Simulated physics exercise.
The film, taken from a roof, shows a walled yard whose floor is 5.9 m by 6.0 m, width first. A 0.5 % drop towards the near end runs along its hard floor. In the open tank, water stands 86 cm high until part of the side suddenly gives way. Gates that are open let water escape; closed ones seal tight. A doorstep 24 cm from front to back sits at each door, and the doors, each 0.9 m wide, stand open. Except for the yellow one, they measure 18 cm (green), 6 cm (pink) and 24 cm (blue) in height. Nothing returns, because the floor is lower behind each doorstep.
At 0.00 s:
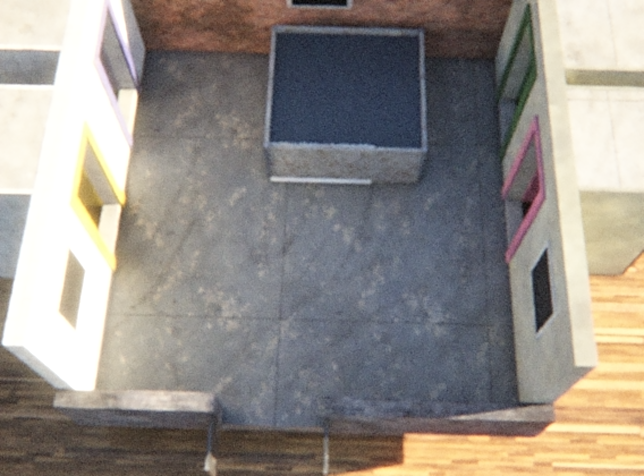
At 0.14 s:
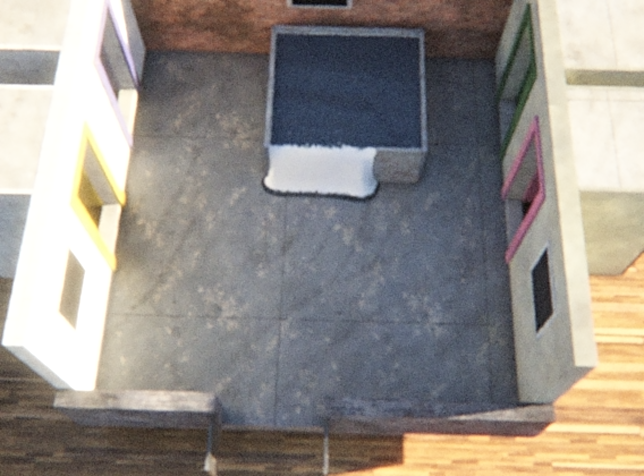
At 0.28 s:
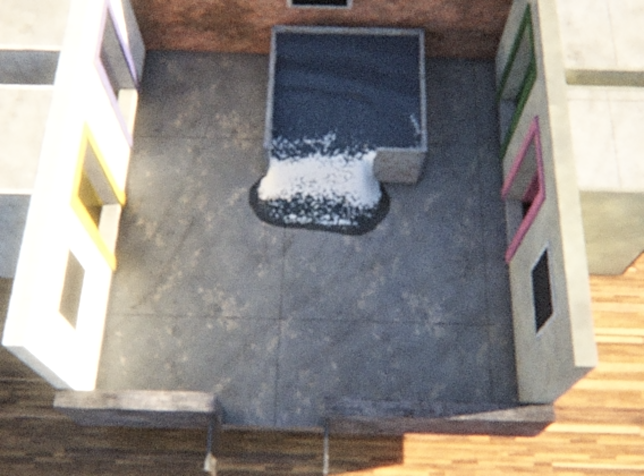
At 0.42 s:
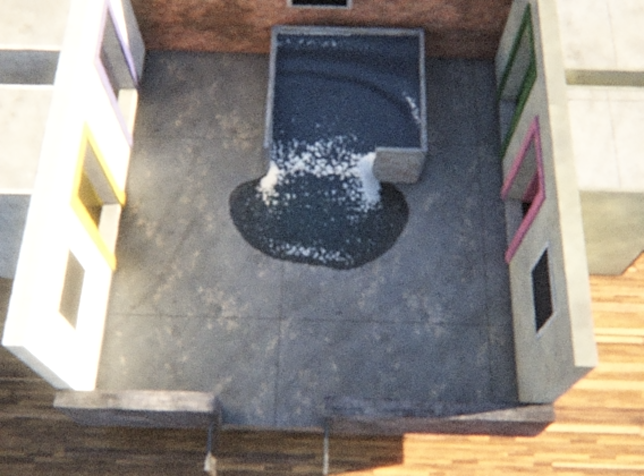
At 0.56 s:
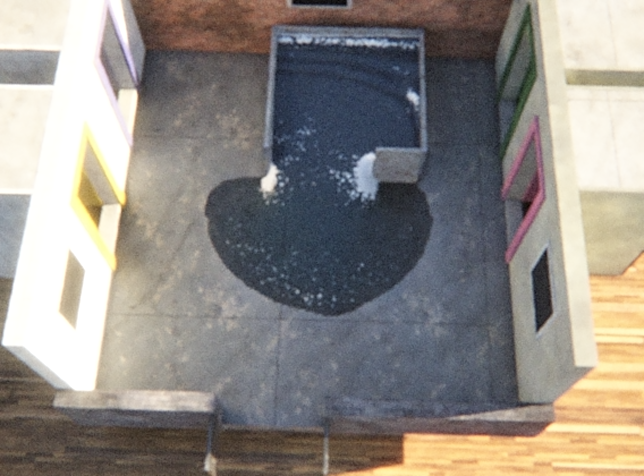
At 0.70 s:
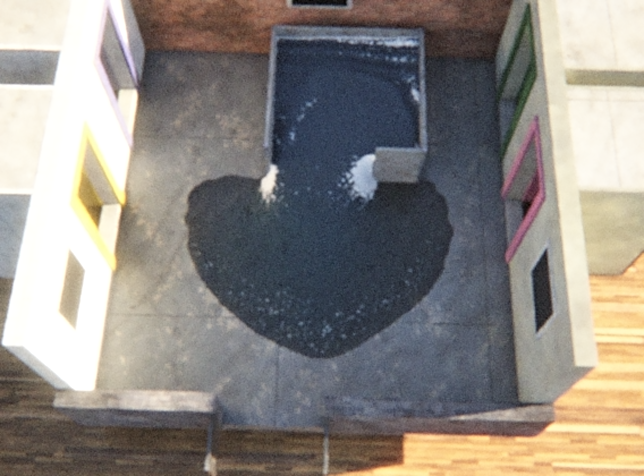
The clip opens on a walled yard seen from above, with a still, full open tank near the back wall. White, foaming water pours from a gap in the tank's near side, then spreads across the grey floor as a dark, widening pool, while ripples and foam stir inside the tank.
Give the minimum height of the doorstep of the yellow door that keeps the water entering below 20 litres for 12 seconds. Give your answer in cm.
Minimum height: About 8 cm.
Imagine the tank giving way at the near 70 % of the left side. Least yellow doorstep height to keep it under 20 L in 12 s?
Then it needs around 25 cm.
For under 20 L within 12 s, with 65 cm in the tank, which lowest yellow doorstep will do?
About 5.5 cm.
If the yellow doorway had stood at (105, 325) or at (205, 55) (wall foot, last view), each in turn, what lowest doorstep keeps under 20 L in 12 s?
22 and 6.0 cm.
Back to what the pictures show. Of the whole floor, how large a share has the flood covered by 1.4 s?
Some 55 per cent of it.
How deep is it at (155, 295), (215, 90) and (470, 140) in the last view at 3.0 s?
Close to 7, 0 and 0 cm, one after the other.
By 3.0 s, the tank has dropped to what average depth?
About 29 cm.
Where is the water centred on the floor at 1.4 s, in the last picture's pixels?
Approximately (332, 181).
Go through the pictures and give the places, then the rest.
The open tank at (346, 90) is whole and still, 86 cm deep; the yellow door at (101, 205) is dry, in the first frame.
Water pours out at (322, 166) and has run 0.3 m, to (353, 197); about 11 cm deep outside, 86 cm at the back, in the second frame.
The front is at (337, 228), 0.9 m from the gap at (322, 168); 1.5 m2 of floor is wet, 86 cm left at the back, in the third frame.
The front is at (336, 265), 1.5 m from the gap at (322, 169); 3.0 m2 of floor is wet, 83 cm left at the back, in the fourth frame.
Water pours out at (322, 169) and has run 2.1 m, to (310, 306); about 8 cm deep outside, 74 cm at the back, in the fifth frame.
The front is at (309, 350), 2.8 m from the gap at (322, 169); 7.9 m2 of floor is wet, 75 cm left at the back; 1.1 m in a straight line remain to the yellow door at (101, 205), in the sixth frame.
After 1.4 s water covers 55 % of the floor, deepest (42 cm) near (300, 189); it has not reached the yellow door.
After 3.0 s water covers 55 % of the floor, deepest (36 cm) near (211, 406); 7 cm at the yellow door, 0 litres in over its 17 cm doorstep.
After 12.0 s water covers 100 % of the floor, deepest (10 cm) near (123, 205); 6 cm at the yellow door, 0 litres in over its 17 cm doorstep.
At the yellow door as built, the water arrived by 1.7 s and peaked near 12 cm at 3.8 s.
Run again over the same 12 s with other heights there, 39 litres in over 6.5 cm, 10 litres over 9 cm. The limit of 20 litres is kept from about 8 cm up.
